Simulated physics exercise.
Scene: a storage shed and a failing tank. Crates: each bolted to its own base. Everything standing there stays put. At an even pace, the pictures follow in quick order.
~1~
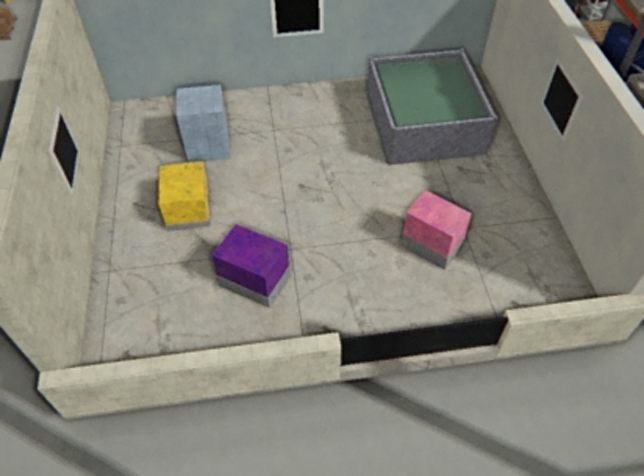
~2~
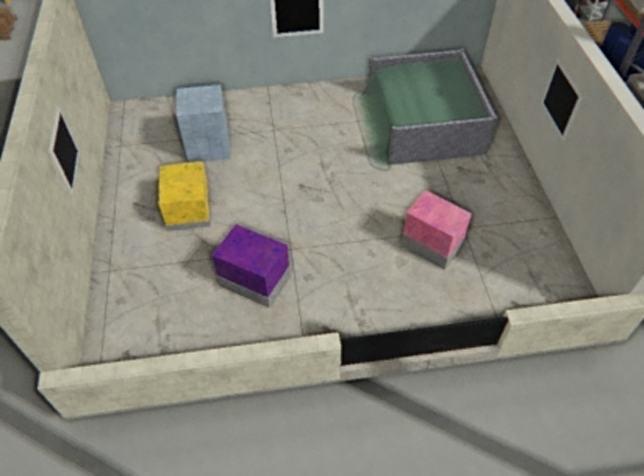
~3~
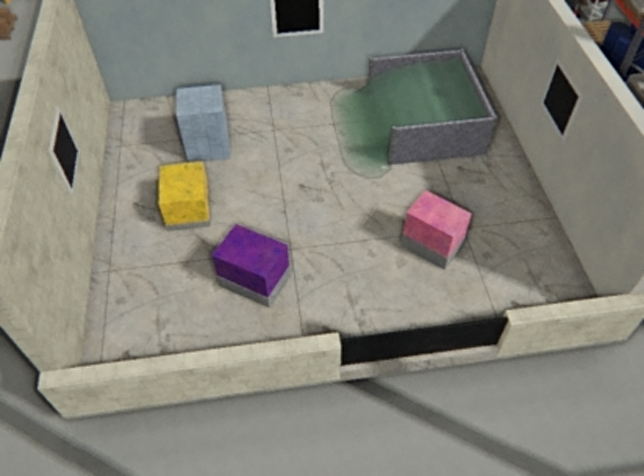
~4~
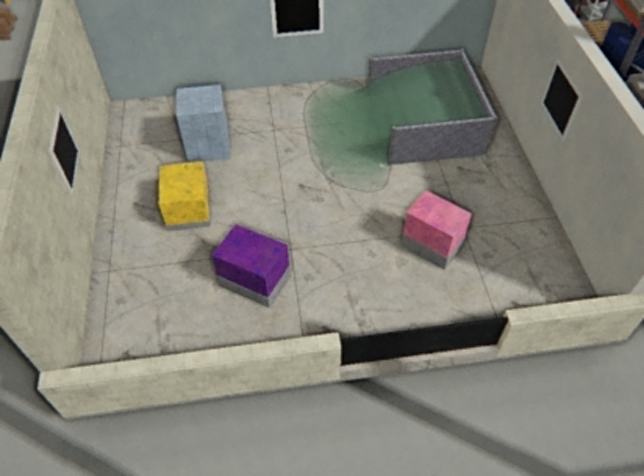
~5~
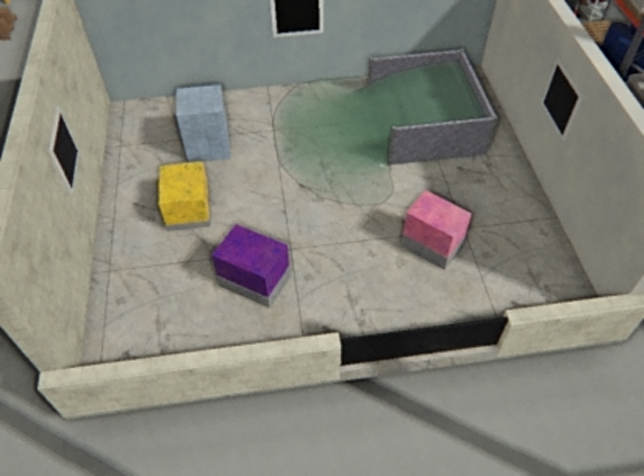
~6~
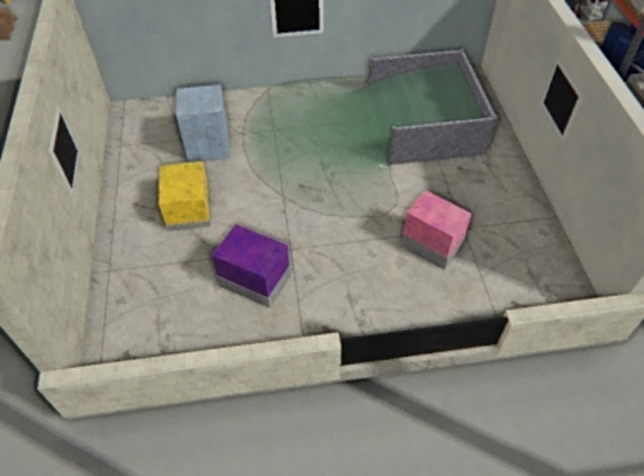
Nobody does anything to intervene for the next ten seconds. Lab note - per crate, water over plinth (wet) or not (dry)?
The pink crate is protected by its plinth; the purple crate is protected by its plinth; the yellow crate is not protected by its plinth.
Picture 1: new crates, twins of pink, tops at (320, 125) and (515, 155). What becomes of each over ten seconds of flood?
In turn: Is topped, keeps dry.
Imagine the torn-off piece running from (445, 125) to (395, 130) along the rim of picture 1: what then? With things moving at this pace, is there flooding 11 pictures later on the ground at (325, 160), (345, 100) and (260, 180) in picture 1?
Taking them in turn, I get left untouched, then left untouched, then left untouched.
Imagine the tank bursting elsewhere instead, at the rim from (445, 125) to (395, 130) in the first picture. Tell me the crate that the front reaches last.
The one in yellow comes last.
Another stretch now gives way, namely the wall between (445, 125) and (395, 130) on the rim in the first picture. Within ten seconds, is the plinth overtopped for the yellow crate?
In that case the yellow crate is never flooded.
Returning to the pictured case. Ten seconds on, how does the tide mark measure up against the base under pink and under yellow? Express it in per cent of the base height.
60 and 210 %, roughly.
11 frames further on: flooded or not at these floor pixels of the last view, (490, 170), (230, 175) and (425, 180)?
First spared, second inundated, third spared.
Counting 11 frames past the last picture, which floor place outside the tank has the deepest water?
Deepest spot: Around (111, 101).
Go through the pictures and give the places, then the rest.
The first frame shows still water in the water tank at (429, 91).
In the second frame, water pours out at (381, 115) and has run to (387, 168).
In the third frame, the front is at (369, 174), out from the gap at (381, 118).
In the fourth frame, the front is at (323, 88), out from the gap at (381, 119).
In the fifth frame, the front is at (291, 171), out from the gap at (381, 120).
In the sixth frame, water pours out at (381, 120) and has run to (254, 166).
A moment on, water covers 35 % of the floor; the pink crate not reached, the purple crate water round its plinth, the yellow crate water round its plinth.
Next, water covers 45 % of the floor; the pink crate water round its plinth, the purple crate water round its plinth, the yellow crate water round its plinth.
Then, water covers 60 % of the floor; the pink crate water round its plinth, the purple crate water round its plinth, the yellow crate water round its plinth.
Later, water covers 75 % of the floor; the pink crate water round its plinth, the purple crate water round its plinth, the yellow crate water round its plinth.
In the end, water covers 95 % of the floor; the pink crate stayed above the water, the purple crate stayed above the water, the yellow crate was topped.
